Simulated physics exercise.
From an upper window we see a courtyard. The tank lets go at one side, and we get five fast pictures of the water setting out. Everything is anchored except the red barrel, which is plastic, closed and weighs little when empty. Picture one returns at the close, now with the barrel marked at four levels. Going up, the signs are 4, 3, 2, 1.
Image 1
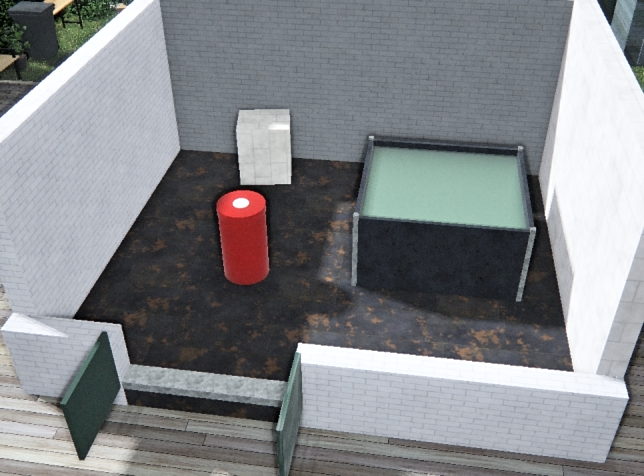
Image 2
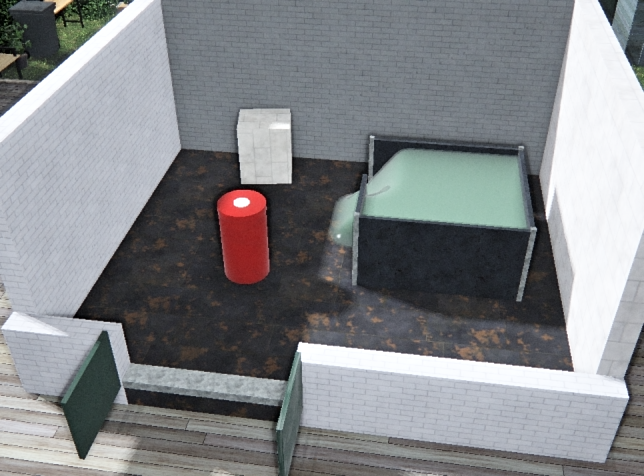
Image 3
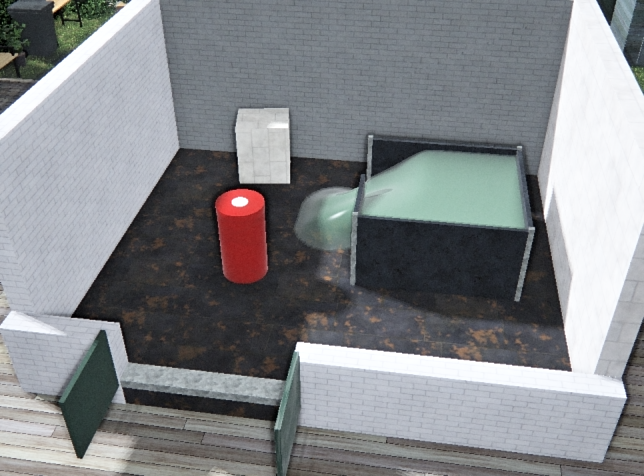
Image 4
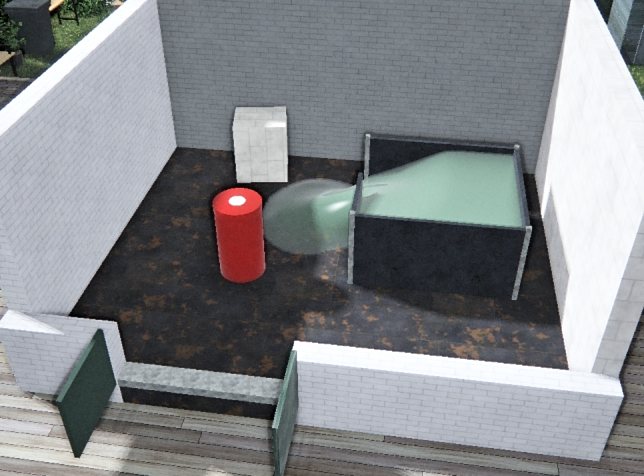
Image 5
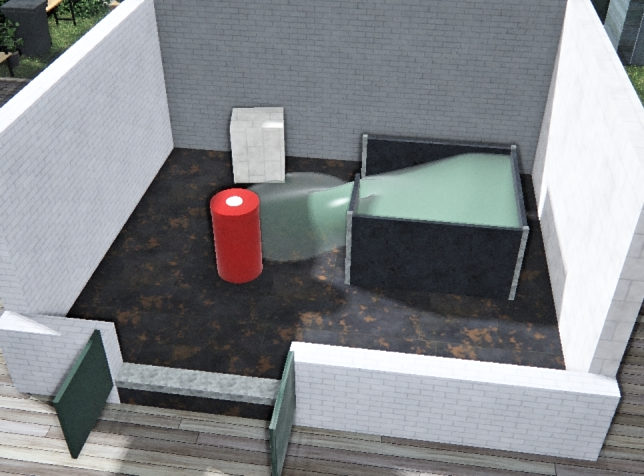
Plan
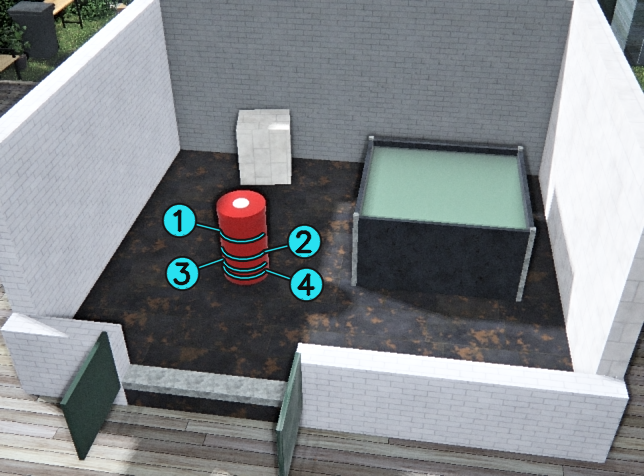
Pale green water bursts from the left side of a dark tank and spreads leftward behind a red barrel.
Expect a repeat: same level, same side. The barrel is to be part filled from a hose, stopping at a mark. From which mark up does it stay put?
The limit is 4.
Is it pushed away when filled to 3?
No, that is safe.
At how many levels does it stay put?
All of them.
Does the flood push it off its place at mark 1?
No, not at all.
On the marked copy, 1 at (237, 241); 2 at (239, 259); 3 at (240, 270); 4 at (241, 277); from the bottom up 4, 3, 2, 1.
For mark 1, it does not move.
For mark 2, it does not move.
For mark 3, it does not move.
For mark 4, it does not move.
